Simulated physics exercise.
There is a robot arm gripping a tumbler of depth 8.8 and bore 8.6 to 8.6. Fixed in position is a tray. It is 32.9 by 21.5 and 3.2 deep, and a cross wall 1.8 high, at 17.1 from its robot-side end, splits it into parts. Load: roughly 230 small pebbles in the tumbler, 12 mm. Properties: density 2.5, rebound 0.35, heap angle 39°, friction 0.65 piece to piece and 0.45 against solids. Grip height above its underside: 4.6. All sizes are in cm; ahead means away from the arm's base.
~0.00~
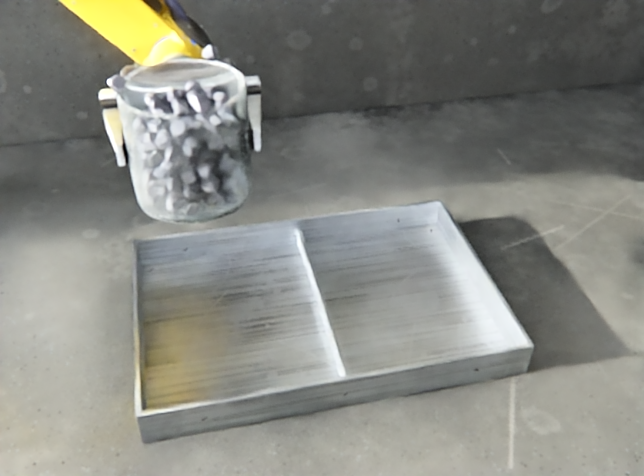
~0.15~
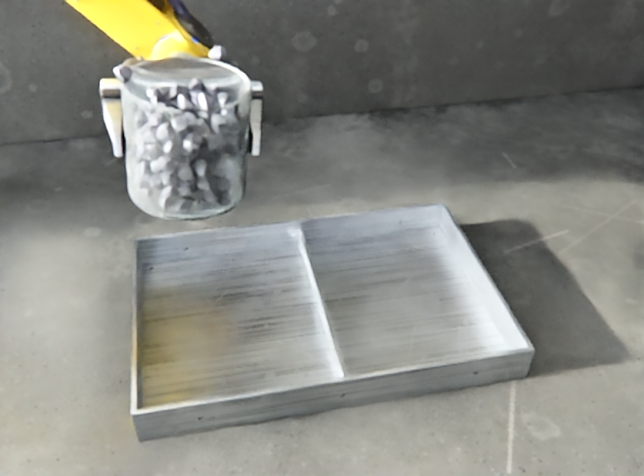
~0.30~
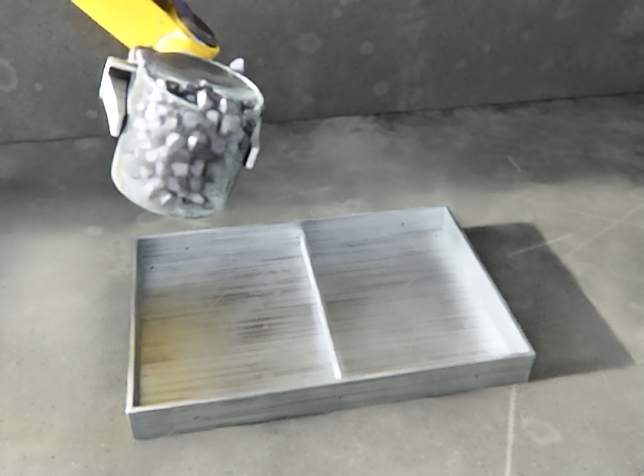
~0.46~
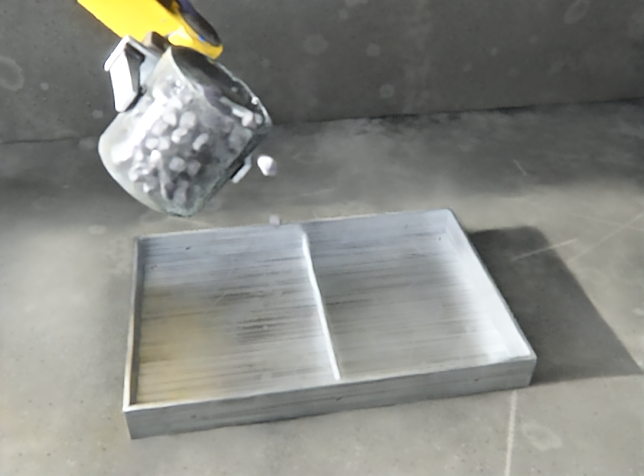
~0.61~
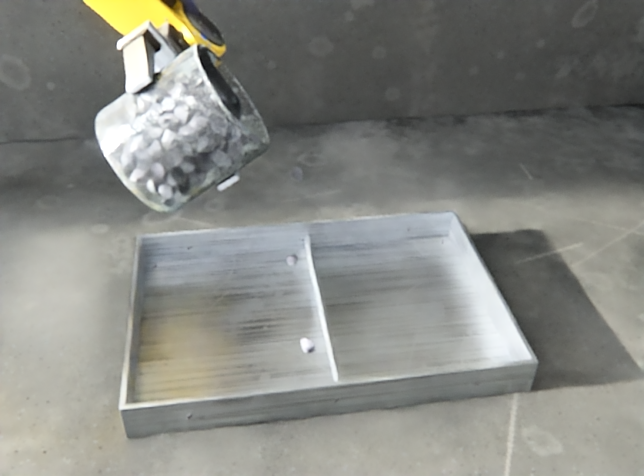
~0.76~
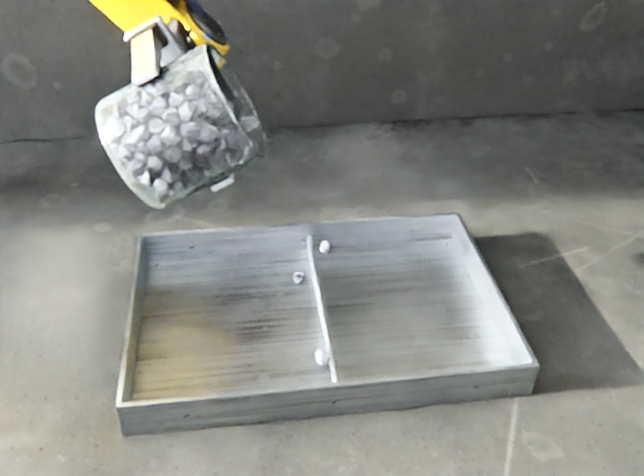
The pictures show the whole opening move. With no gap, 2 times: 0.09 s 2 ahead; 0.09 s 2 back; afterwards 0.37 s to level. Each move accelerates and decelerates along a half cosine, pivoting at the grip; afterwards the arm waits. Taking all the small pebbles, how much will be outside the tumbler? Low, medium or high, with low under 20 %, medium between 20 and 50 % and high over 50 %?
Low.
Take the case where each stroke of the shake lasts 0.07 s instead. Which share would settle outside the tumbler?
Estimate for that case: 15 %.
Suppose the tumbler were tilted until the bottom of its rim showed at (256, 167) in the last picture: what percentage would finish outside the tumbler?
Around 40 per cent of it.
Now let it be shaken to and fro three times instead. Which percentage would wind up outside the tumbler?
Probably about 15 in a hundred.
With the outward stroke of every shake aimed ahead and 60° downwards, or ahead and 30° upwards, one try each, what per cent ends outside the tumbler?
You'd get about 0 per cent with the first setting and about 15 per cent with the second.
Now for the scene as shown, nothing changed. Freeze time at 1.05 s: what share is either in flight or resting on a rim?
1 %.
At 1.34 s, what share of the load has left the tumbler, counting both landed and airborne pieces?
Roughly 10 percent.
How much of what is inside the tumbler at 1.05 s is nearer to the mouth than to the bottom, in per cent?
About 45 percent.
By 1.05 s, tilted 63° forward, highest piece 23 above the table; 218 in the tumbler, 5 in the robot-side part, 2 in the far-side part, 3 in flight or on a rim.
By 1.34 s, tilted 21° forward, highest piece 24 above the table; 205 in the tumbler, 12 in the robot-side part, 10 in the far-side part, 1 in flight or on a rim.
By 1.69 s, level, highest piece 26 above the table; 205 in the tumbler, 13 in the robot-side part, 10 in the far-side part.
By 2.74 s, level, highest piece 26 above the table; 205 in the tumbler, 13 in the robot-side part, 10 in the far-side part.
Final count, 205 in the tumbler, 13 in the robot-side part, 10 in the far-side part. That is 10 % outside the tumbler.
